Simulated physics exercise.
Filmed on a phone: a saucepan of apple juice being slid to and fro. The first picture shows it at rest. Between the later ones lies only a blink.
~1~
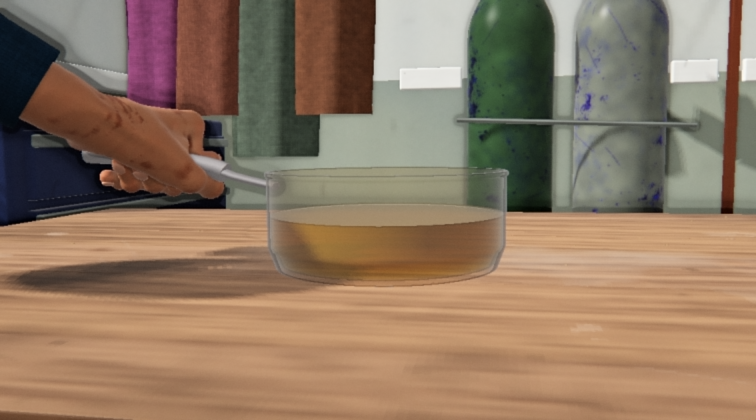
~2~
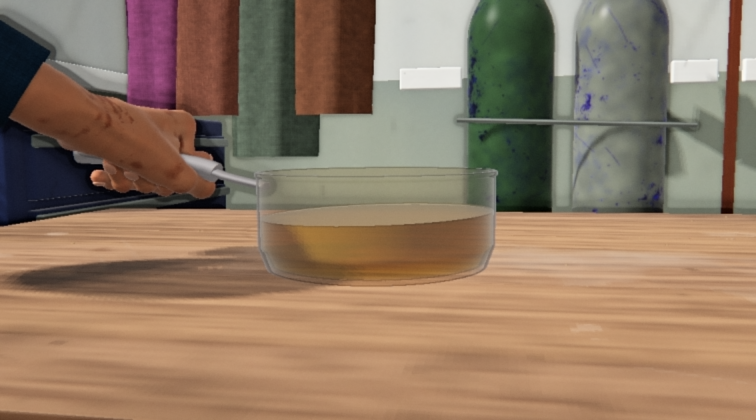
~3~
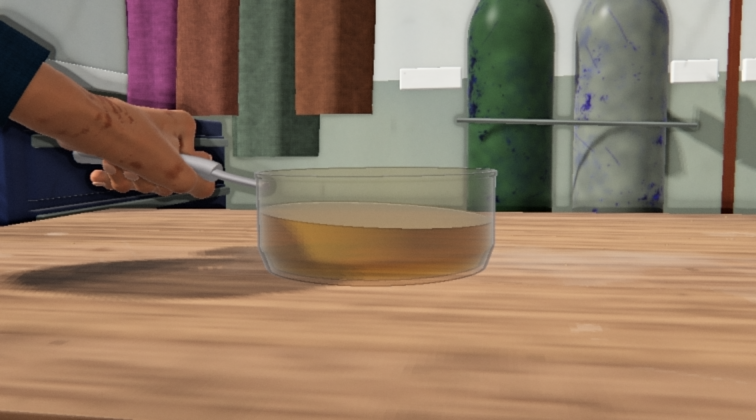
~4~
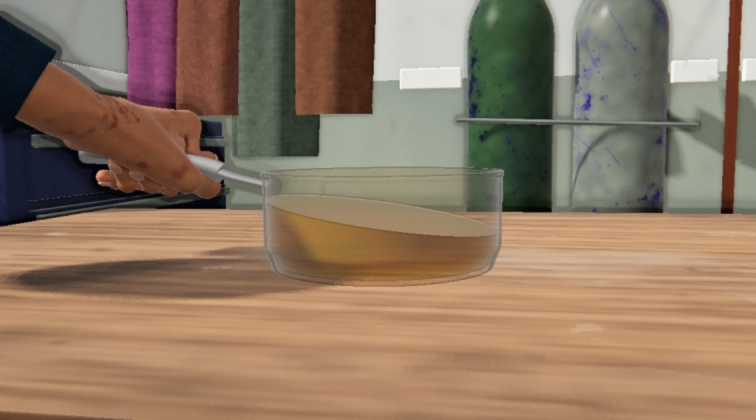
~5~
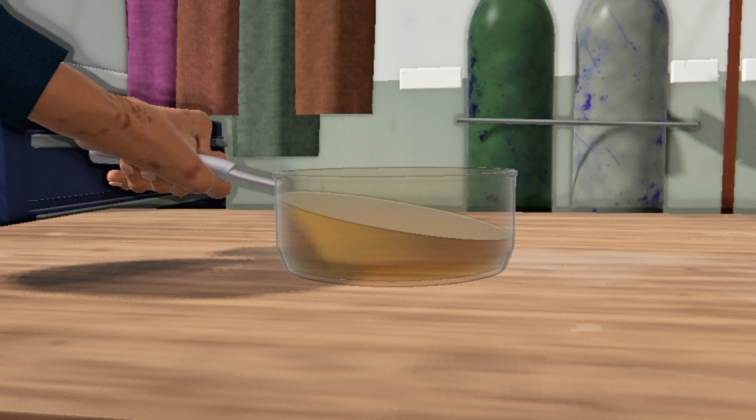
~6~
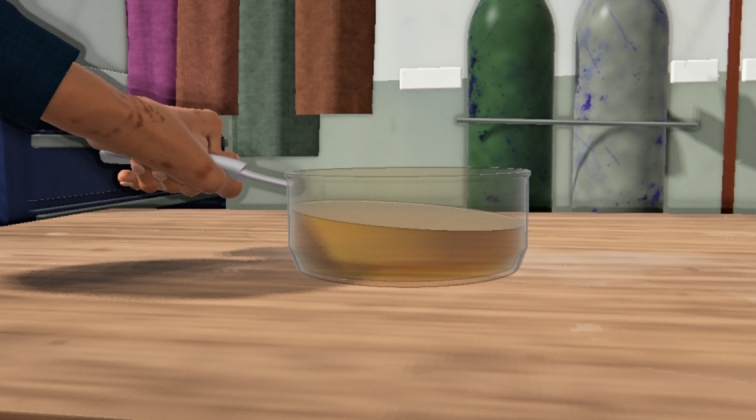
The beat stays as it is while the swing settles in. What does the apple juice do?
At that beat the saucepan slops over.
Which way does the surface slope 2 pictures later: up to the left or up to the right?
Higher on the right side.
Shortly, the highest wave so far goes over the rim.
At the finish, the highest wave so far goes over the rim; some is on the top.
